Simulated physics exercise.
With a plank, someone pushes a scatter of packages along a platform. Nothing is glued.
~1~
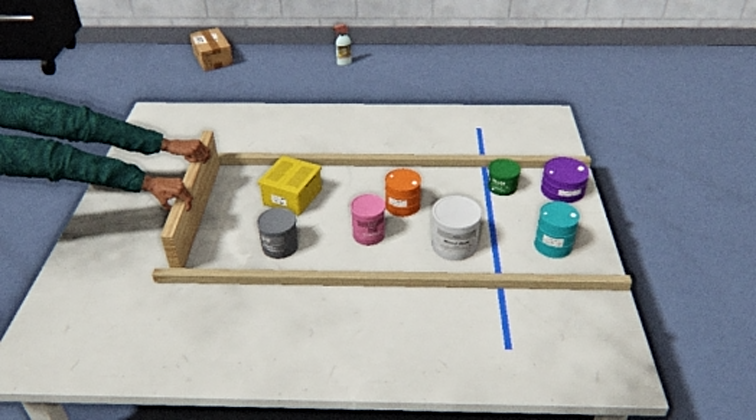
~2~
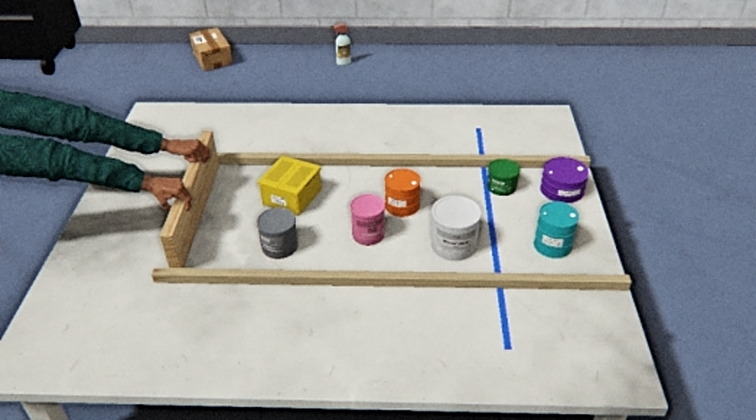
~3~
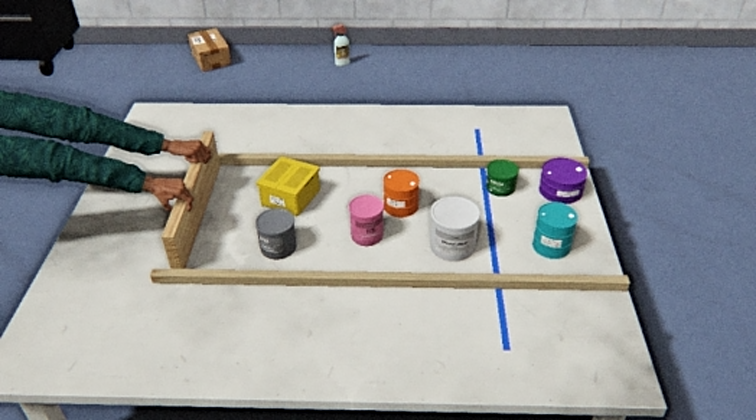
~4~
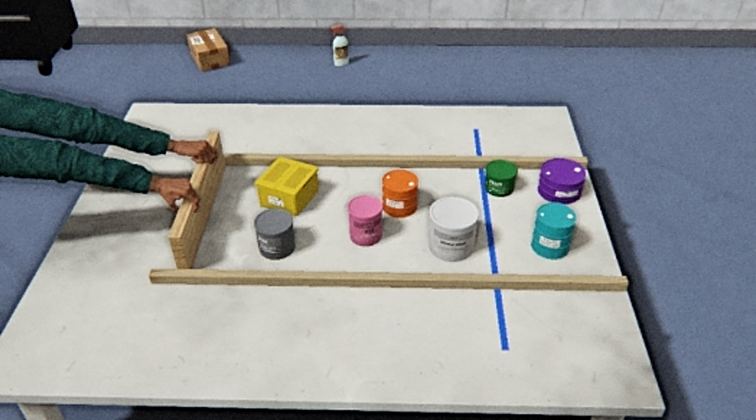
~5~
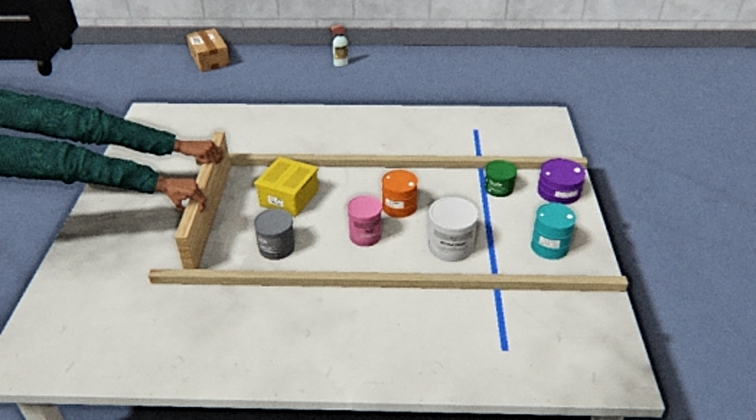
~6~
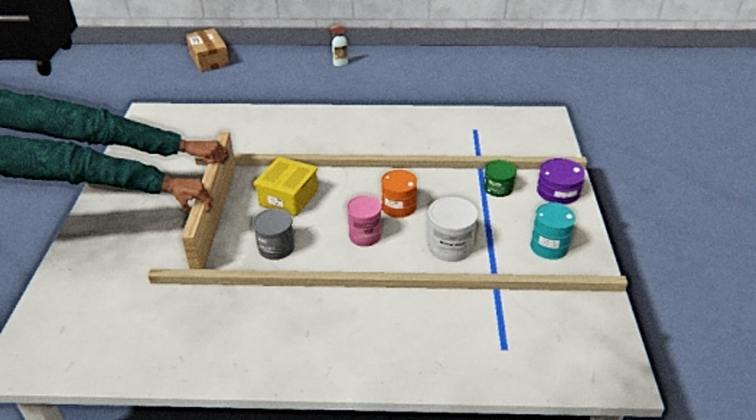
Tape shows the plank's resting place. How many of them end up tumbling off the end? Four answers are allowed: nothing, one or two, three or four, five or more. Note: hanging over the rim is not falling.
Nothing falls off.
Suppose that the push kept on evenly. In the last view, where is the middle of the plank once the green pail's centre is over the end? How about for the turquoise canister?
First one: Around (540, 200). Other one: Around (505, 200).
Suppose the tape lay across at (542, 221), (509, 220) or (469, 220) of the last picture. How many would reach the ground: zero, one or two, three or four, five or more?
Three or four; one to two; zero.
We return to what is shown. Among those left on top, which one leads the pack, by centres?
That one's the purple canister.
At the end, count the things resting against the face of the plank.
Count: 3.
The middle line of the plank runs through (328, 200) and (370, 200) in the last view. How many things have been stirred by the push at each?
Counts: 3 and 4.
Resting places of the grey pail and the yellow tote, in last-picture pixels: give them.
The one named first is at (512, 240), the next at (507, 185).
Soon after, none off yet; purple canister at rest near (561, 181); turquoise canister at rest near (553, 231); green pail at rest near (500, 179).
At rest, the number that fall off is zero.
